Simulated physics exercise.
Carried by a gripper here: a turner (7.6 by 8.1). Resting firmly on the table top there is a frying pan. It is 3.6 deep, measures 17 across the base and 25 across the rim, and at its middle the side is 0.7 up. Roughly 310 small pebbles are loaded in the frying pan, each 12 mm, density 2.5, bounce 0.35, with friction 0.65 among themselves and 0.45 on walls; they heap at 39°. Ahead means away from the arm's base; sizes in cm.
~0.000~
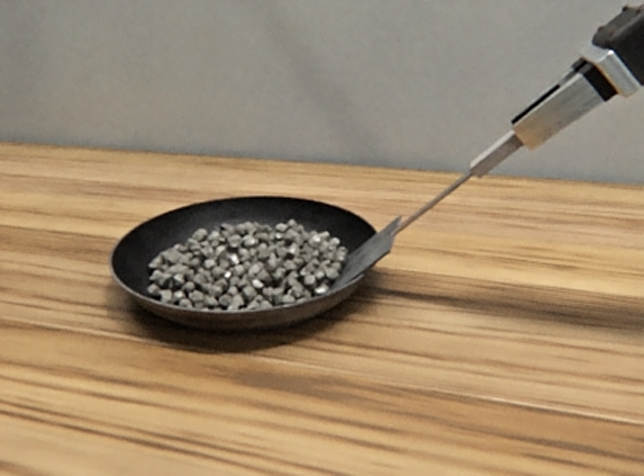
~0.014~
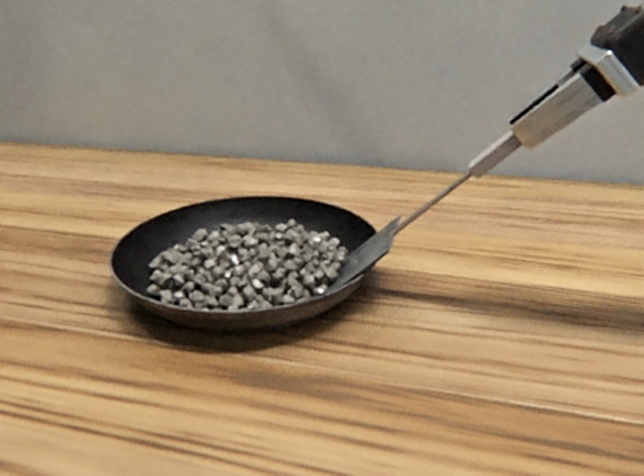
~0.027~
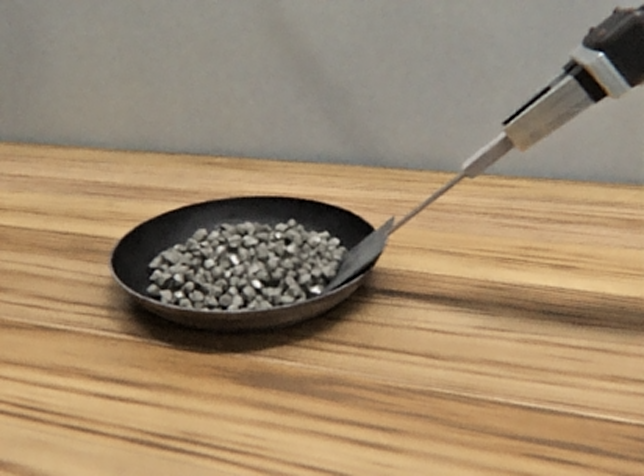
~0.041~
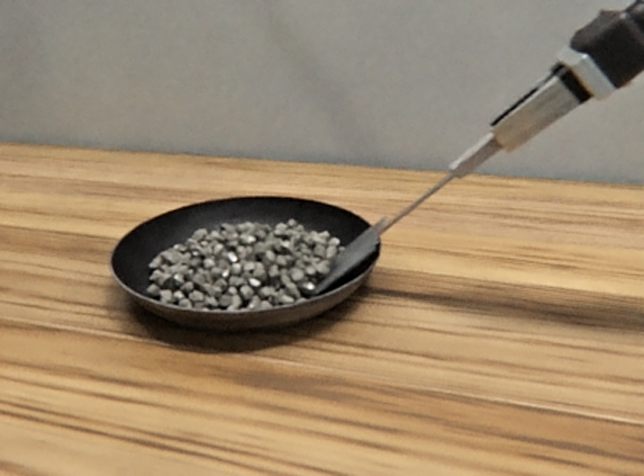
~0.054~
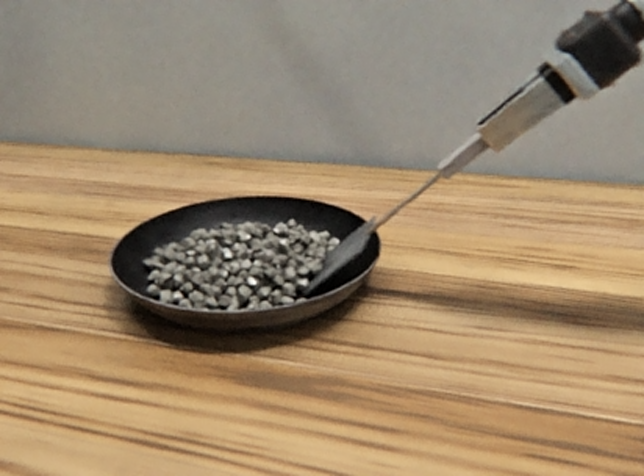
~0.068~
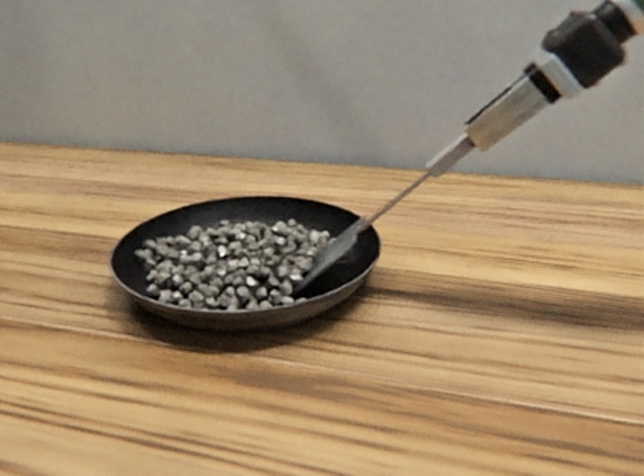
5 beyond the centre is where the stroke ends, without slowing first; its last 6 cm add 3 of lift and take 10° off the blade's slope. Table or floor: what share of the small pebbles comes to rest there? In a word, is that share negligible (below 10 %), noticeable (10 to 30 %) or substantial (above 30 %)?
In a word, negligible.
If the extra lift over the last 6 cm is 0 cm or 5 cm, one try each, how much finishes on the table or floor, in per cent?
Result, in order: Approx. 10 % and 5 %.
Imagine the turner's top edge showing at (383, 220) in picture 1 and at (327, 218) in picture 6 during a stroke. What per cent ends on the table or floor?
About 10 per cent.
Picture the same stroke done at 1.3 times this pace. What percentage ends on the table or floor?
About 5 per cent.
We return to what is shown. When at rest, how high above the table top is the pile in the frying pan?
Close to 5.0 centimetres high.
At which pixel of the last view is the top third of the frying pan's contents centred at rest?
The centre sits close to (172, 239).
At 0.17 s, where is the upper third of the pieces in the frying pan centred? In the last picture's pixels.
(187, 242).
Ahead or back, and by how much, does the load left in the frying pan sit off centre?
It sits near 4.5 centimetres ahead of centre.
By 0.12 s, sloping 45°, highest piece 4 above the table; 311 in the frying pan.
By 0.17 s, sloping 40°, highest piece 6 above the table; 309 in the frying pan, 2 on the blade or in flight.
By 0.39 s, sloping 35°, highest piece 5 above the table; 299 in the frying pan, 12 on the table or floor.
By 1.44 s, sloping 35°, highest piece 5 above the table; 298 in the frying pan, 13 on the table or floor.
Final count, 298 in the frying pan, 13 on the table or floor. That is 4 % on the table or floor.
